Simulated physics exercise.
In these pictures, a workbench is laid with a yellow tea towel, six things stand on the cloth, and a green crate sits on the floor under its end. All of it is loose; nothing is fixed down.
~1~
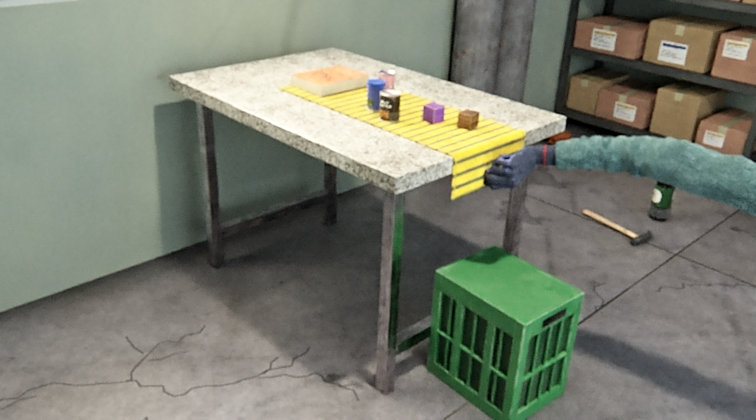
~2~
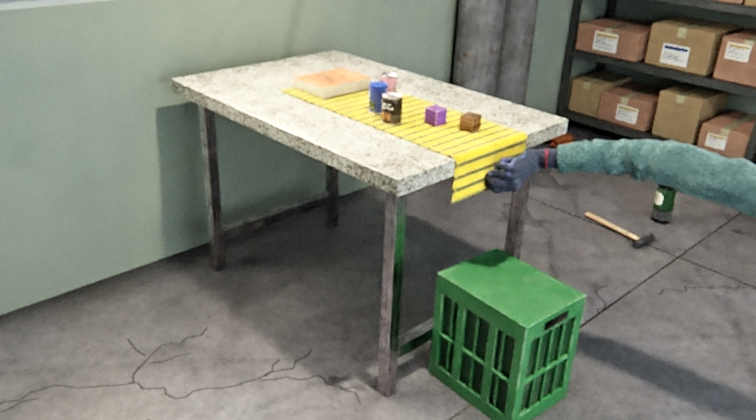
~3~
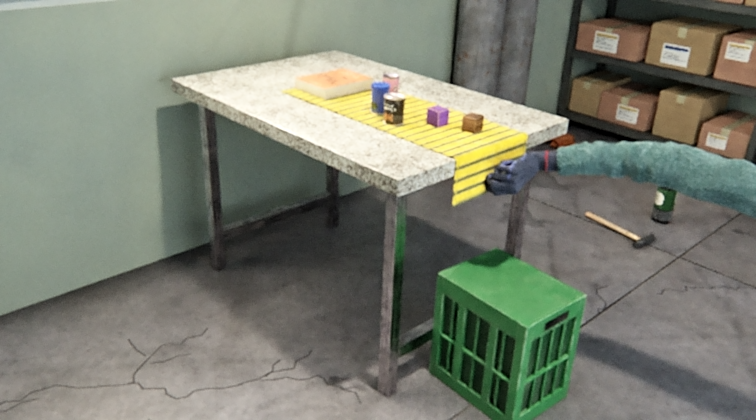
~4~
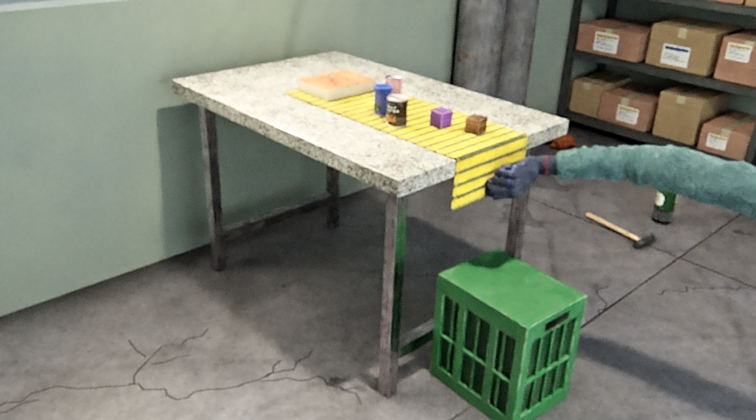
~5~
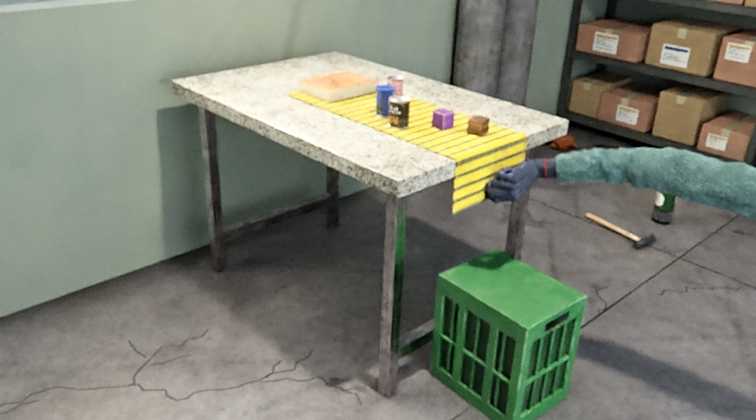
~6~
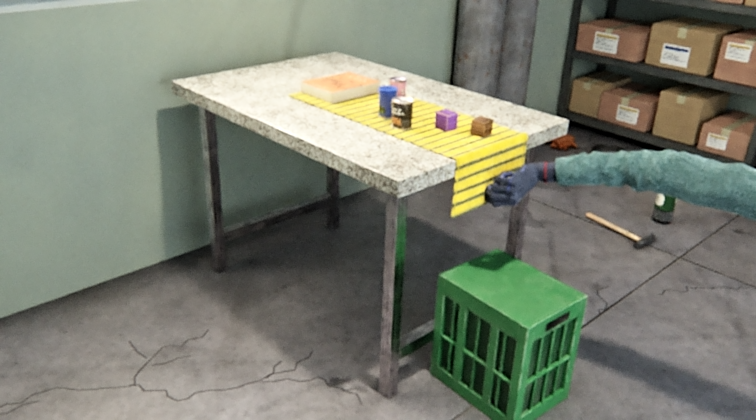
A gloved hand slowly pulled a yellow striped cloth down over the end of a speckled workbench, and the cans and small cubes standing on it crept along toward that edge, above a green crate.
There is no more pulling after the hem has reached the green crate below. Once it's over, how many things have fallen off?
By then two have.
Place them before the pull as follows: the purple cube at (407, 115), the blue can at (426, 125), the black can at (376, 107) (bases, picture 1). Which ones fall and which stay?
The purple cube ends up on top, the blue can ends up off and the black can ends up on top.
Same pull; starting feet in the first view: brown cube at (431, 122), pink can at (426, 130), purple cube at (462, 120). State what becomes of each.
The brown cube is off the top, the pink can is off the top, the purple cube is off the top.
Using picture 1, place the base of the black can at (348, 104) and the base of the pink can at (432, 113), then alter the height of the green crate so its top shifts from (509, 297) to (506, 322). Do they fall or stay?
The black can stays put, the pink can is lost.
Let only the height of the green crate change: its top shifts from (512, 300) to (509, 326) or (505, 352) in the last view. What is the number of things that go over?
It comes to 3 for the first height and 4 for the second.
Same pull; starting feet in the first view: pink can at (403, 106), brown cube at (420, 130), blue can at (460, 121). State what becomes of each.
Pink can: Still up. Brown cube: Gone off. Blue can: Gone off.
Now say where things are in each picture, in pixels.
In the first picture, hem (451, 201); brown cube (469, 112); purple cube (434, 105); black can (391, 92); blue can (377, 81); pink can (387, 72); top of the crate (509, 297).
In the second picture, hem (451, 204); brown cube (471, 115).
In the third picture, hem (453, 207); purple cube (438, 108).
In the fourth picture, hem (451, 211); black can (398, 97); top of the crate (512, 300).
In the fifth picture, hem (452, 215); blue can (385, 87).
In the sixth picture, hem (452, 218); brown cube (482, 119); purple cube (447, 112); black can (403, 99); blue can (388, 88); pink can (398, 79).
Soon after, hem near (487, 217); all still up.
Then, hem near (485, 247); brown cube gone.
Further on, hem on the crate; brown cube and purple cube gone.
At rest, hem on the crate; brown cube and purple cube gone. Over the edge go two.
